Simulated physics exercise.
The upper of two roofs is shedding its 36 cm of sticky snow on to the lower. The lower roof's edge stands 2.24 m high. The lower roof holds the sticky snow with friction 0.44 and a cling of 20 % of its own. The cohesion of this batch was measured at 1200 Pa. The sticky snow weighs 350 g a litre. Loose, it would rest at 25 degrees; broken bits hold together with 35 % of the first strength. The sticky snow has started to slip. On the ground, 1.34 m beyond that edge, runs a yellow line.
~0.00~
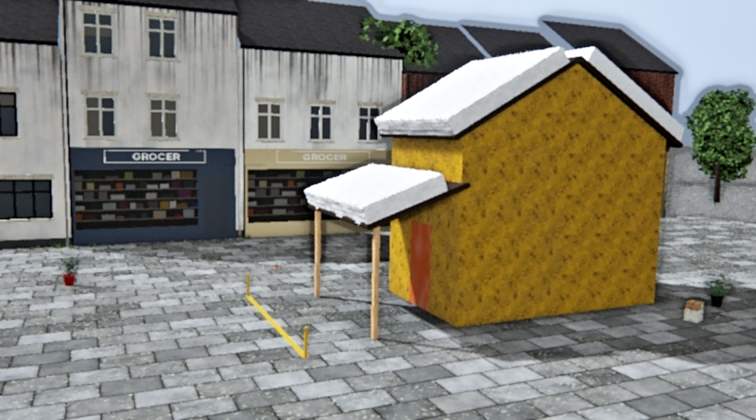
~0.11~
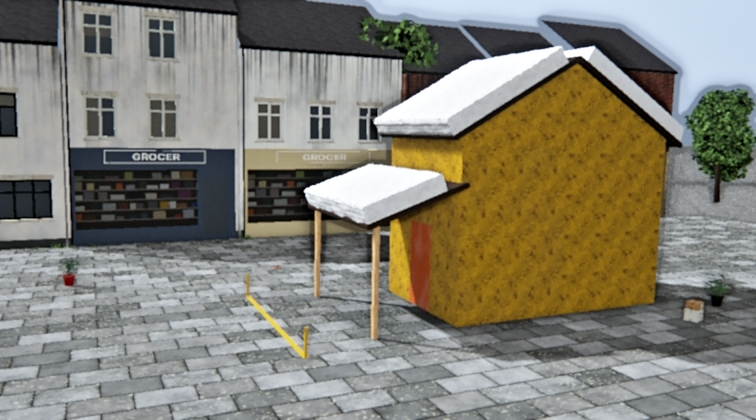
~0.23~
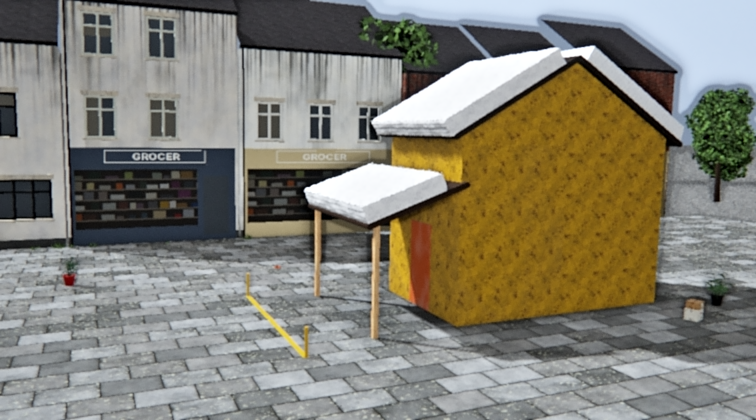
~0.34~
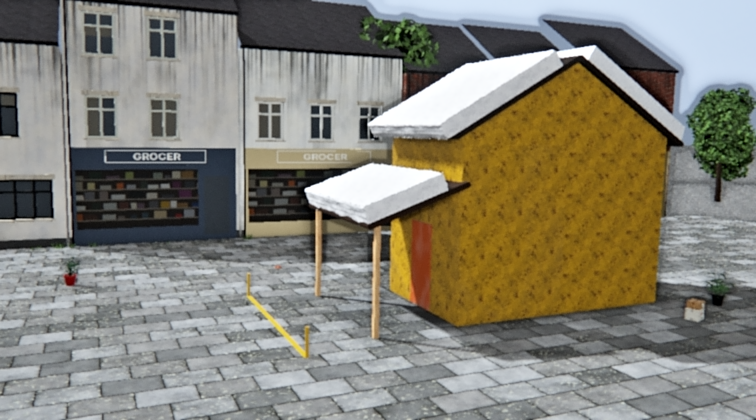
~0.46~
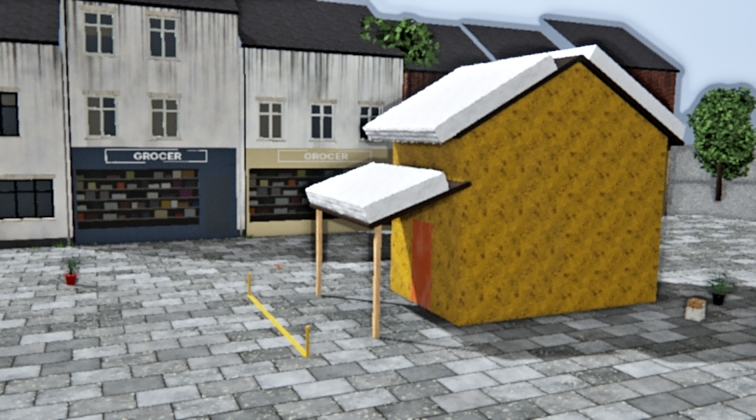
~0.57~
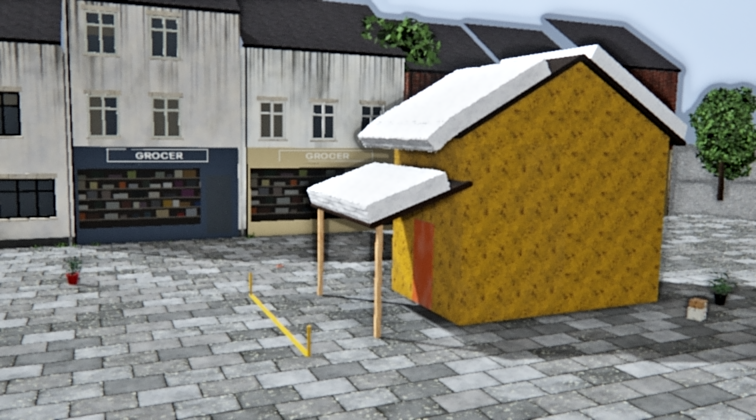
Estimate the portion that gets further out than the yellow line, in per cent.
It comes to some 51 %.
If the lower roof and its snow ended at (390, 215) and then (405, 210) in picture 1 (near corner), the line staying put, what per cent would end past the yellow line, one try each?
In that order: 50 %, 40 %.
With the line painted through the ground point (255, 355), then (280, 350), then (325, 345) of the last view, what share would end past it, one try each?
In turn about 30 %, 40 %, 65 %.
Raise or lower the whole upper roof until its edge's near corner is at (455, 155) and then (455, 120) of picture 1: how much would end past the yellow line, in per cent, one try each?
In that order: 30 %, 55 %.
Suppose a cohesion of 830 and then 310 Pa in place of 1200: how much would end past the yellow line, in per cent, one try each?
In that order: 60 %, 55 %.
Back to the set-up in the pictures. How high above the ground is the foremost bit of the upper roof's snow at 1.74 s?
Roughly 0.6 m.
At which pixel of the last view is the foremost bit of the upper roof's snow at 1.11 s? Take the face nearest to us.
At about (375, 192).
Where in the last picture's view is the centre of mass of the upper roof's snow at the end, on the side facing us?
Around (268, 333).
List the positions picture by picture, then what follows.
Leading edge of the sticky snow at (454, 124), in the first picture.
Leading edge of the sticky snow at (453, 121), its middle shifted 2.2 cm, in the second picture.
Leading edge of the sticky snow at (450, 126), its middle shifted 9.1 cm, 3 % of it past the upper edge, in one piece, in the third picture.
Leading edge of the sticky snow at (447, 121), its middle shifted 21 cm, 7 % of it past the upper edge, in one piece, in the fourth picture.
Leading edge of the sticky snow at (441, 128), its middle shifted 38 cm, 12 % of it past the upper edge, in one piece, in the fifth picture.
Leading edge of the sticky snow at (434, 137), its middle shifted 61 cm, 19 % of it past the upper edge, cracking, in the sixth picture.
After 1.11 s, none is below the lower edge and 0 % is past the line.
After 1.74 s, 34 % is below the lower edge and 8 % is past the line.
After 2.37 s, 71 % is below the lower edge and 48 % is past the line.
After 3.00 s, 79 % is below the lower edge and 51 % is past the line.
After 4.00 s, at the end, 79 % is below the lower edge and 51 % is past the line.
